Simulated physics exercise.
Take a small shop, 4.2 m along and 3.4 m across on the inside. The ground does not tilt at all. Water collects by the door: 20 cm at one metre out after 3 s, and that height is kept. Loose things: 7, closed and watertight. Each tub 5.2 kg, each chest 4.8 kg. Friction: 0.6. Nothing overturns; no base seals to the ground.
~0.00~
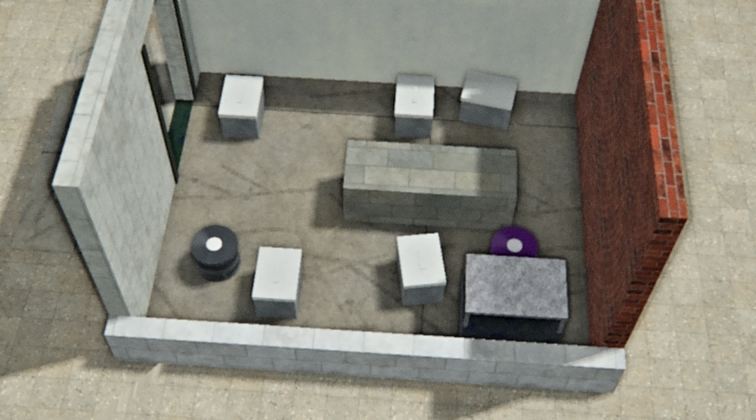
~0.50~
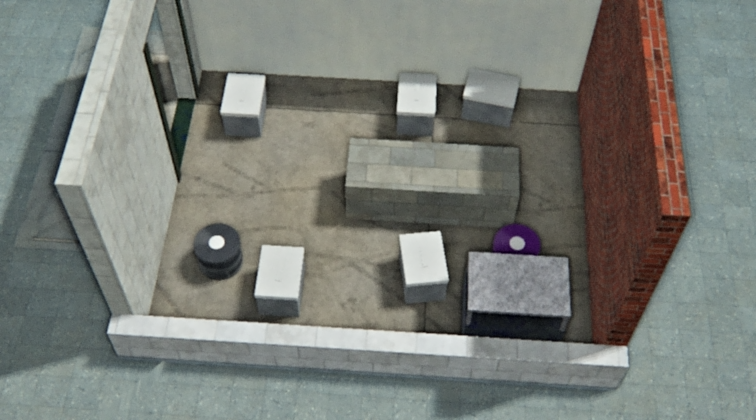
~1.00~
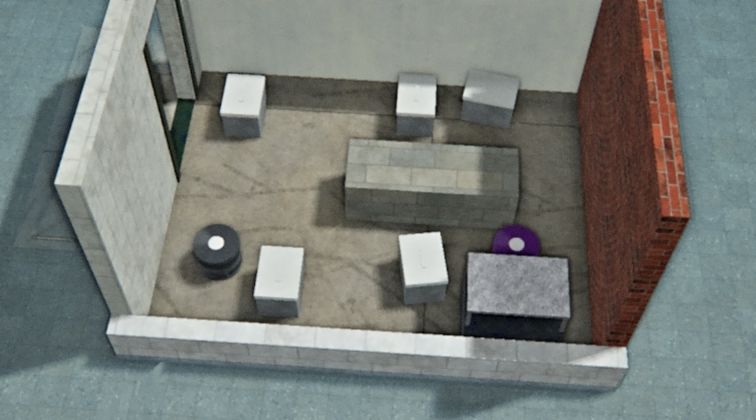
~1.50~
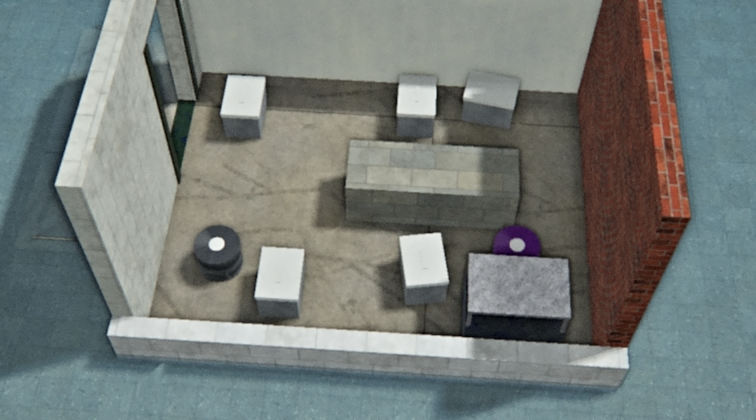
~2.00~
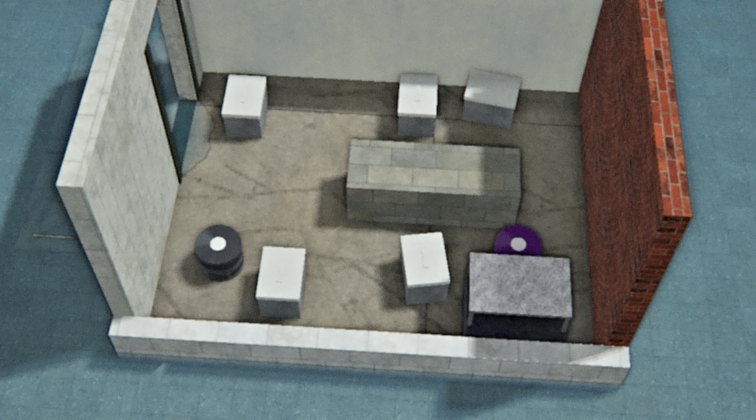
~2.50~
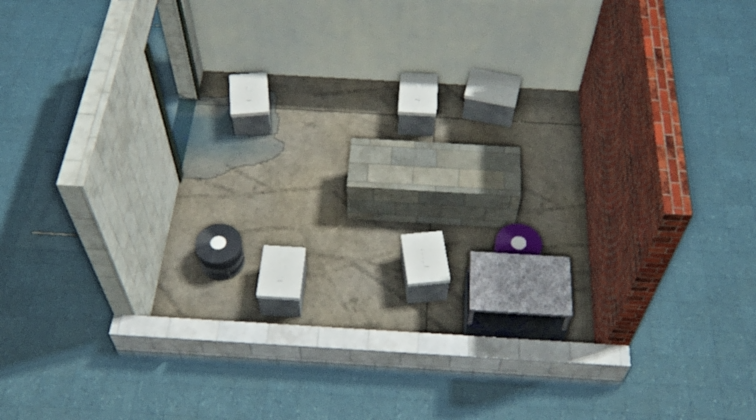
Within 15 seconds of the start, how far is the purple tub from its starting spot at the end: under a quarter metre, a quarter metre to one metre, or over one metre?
It gets shunted far.
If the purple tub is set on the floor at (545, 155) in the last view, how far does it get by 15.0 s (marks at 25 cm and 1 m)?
Short answer, it is taken a long way.
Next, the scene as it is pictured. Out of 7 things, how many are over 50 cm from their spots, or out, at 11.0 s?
That would be 6.
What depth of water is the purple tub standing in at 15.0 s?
12 cm or so.
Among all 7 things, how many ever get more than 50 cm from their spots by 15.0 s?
It works out to 7.
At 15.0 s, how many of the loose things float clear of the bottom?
The count is 7.
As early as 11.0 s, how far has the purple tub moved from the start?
Roughly 80 cm by then.
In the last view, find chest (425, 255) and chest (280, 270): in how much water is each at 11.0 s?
Roughly 9 and 5 cm.
After 3.5 s the purple tub is near (519, 243), 0.0 m from its start, aground; 0 afloat.
After 6.8 s the purple tub is near (519, 243), 0.0 m from its start, aground; 4 afloat.
After 11.0 s the purple tub is near (445, 221), 0.7 m from its start, afloat; 6 afloat.
After 15.0 s the purple tub is near (324, 211), 1.9 m from its start, afloat; 7 afloat.
